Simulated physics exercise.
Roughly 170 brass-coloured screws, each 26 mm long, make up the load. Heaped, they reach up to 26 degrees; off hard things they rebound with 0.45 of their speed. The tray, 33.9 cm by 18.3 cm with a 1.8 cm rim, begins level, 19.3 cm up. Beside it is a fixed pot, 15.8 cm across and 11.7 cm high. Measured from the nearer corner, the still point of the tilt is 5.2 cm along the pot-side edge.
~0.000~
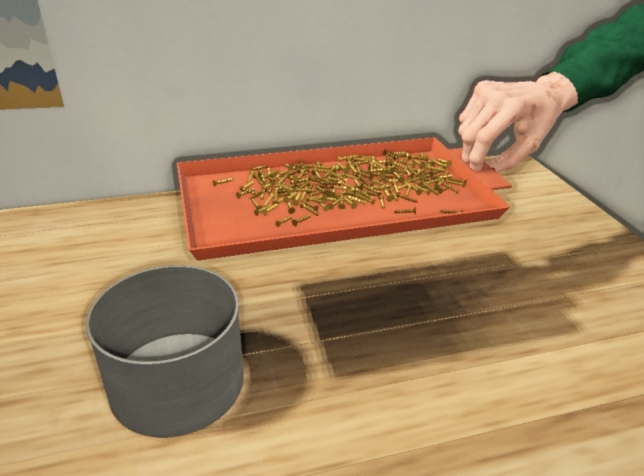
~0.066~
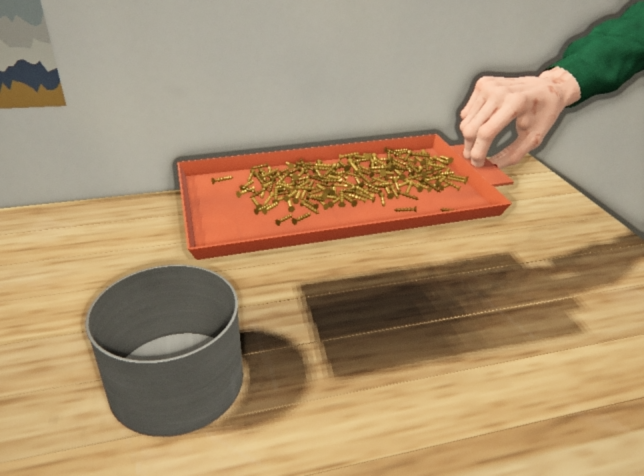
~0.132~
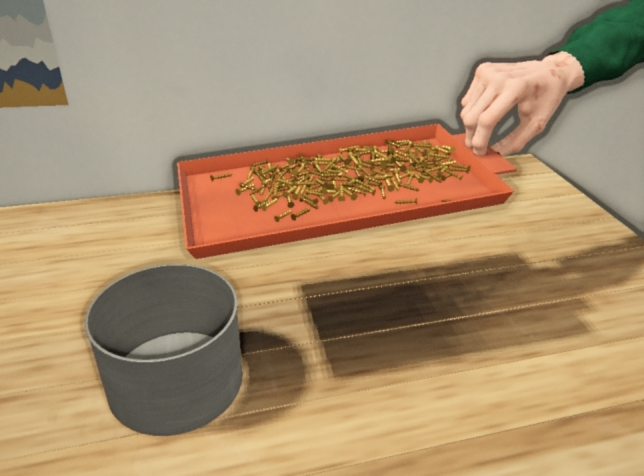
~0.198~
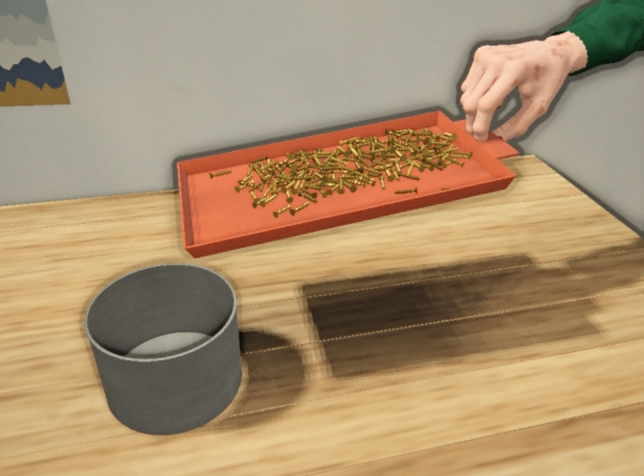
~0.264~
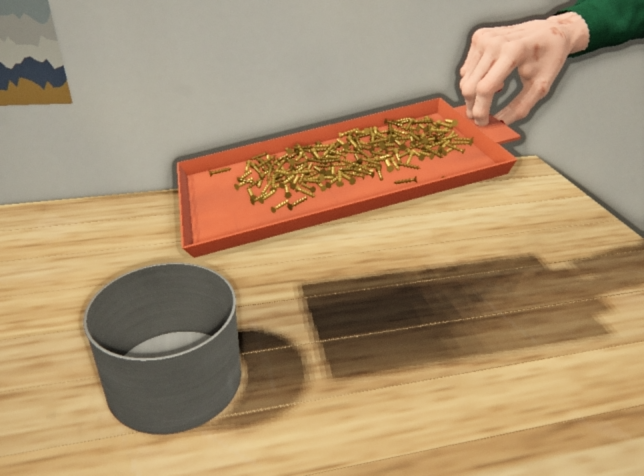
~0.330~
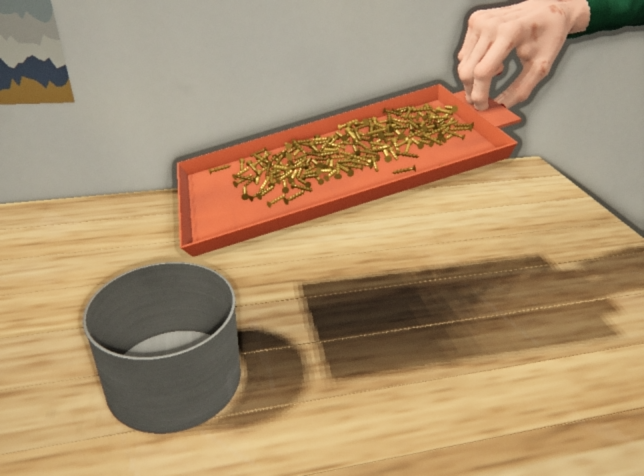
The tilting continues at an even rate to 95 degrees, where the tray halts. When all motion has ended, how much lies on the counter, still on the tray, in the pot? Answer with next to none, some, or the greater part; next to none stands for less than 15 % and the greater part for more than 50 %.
Counter: The greater part; left on the tray: Next to none; pot: Some.
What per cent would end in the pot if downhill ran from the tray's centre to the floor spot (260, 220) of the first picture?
My guess is roughly 95 percent.
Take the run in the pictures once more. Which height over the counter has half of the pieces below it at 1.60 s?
Some 2 cm.
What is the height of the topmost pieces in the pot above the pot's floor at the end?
Close to 1.5 cm up.
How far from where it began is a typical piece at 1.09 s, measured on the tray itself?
20 cm.
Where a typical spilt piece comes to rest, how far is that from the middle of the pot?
That comes to near 14 cm.
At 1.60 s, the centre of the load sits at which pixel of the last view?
Approx. (183, 312).
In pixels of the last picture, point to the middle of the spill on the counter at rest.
(161, 309).
After 1.09 s, tilt 51 degrees; the tray holds 85 %, the pot 0 %.
After 1.60 s, tilt 77 degrees; the tray holds 40 %, the pot 15 %.
After 2.17 s, tilt 95 degrees; the tray holds 0 %, the pot 35 %.
By 2.9 s all is still; counter 65 %, tray 0 %, pot 35 %.
